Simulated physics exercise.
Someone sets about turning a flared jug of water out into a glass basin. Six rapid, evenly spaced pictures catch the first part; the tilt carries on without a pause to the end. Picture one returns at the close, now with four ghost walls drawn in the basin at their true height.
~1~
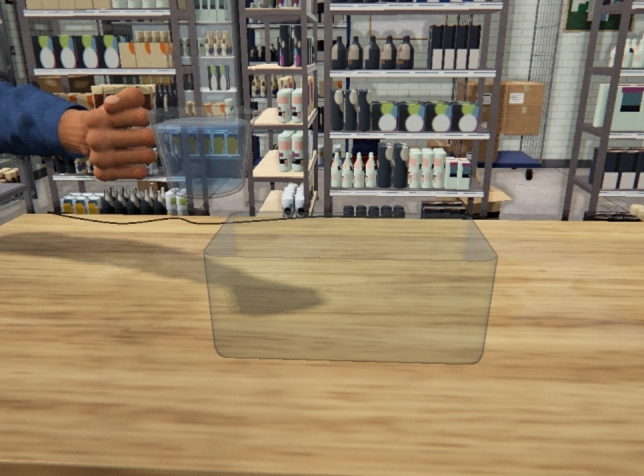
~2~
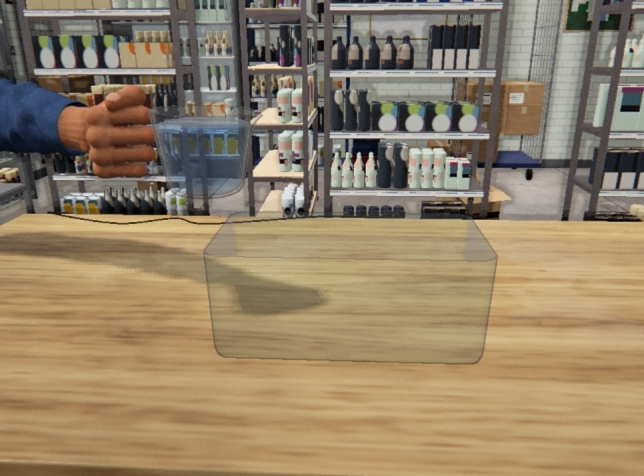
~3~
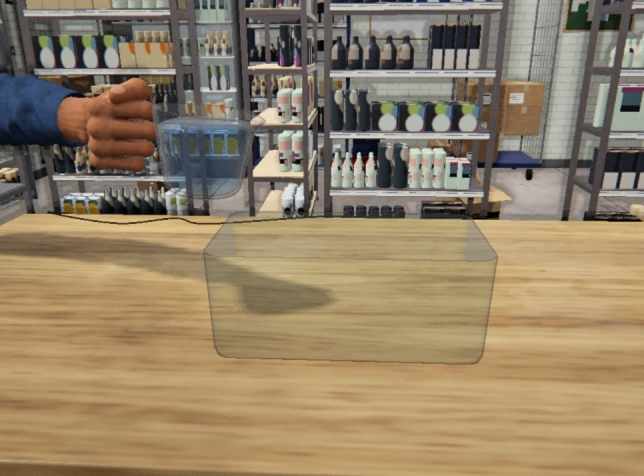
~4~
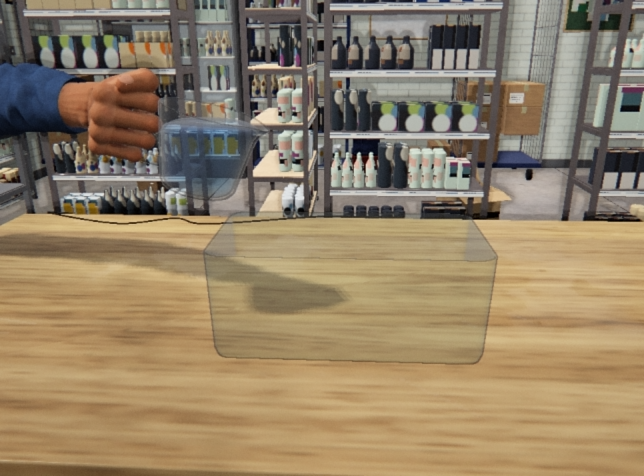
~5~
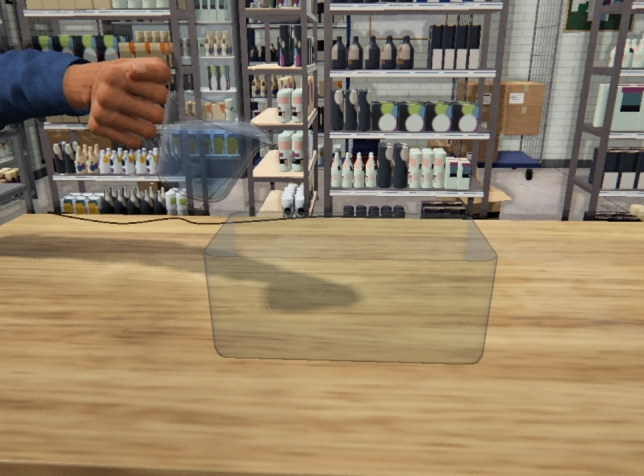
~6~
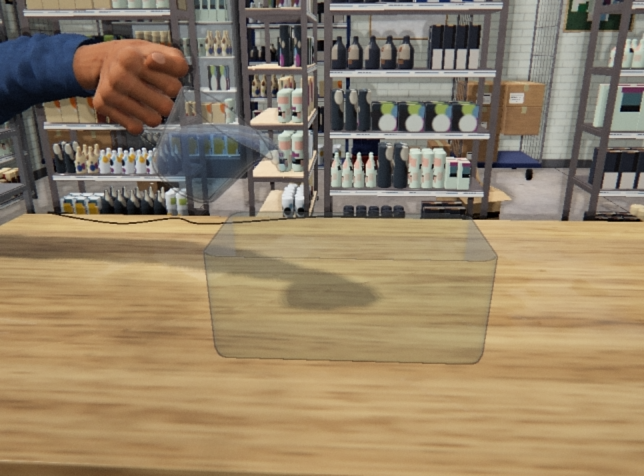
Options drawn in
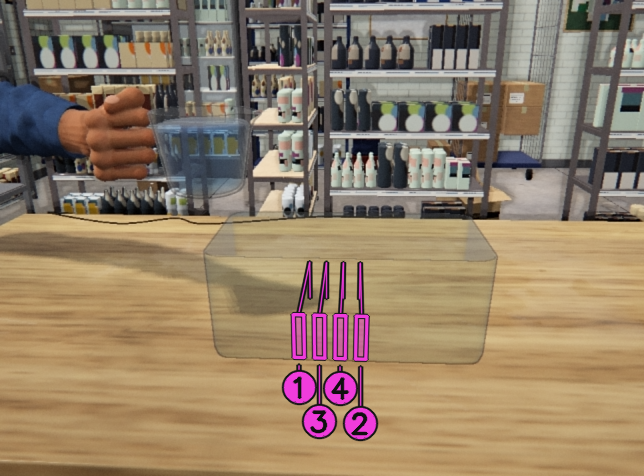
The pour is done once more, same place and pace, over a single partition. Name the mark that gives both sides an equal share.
It is 1.
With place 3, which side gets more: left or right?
More ends on the left.
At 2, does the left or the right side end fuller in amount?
More ends on the left.
In magenta, 1 at (299, 365); 2 at (360, 367); 3 at (319, 365); 4 at (340, 366).
With 1, about 51 % ends left of the wall and 49 % right of it.
With 2, about 95 % ends left of the wall and 4 % right of it.
With 3, about 82 % ends left of the wall and 17 % right of it.
With 4, about 94 % ends left of the wall and 5 % right of it.
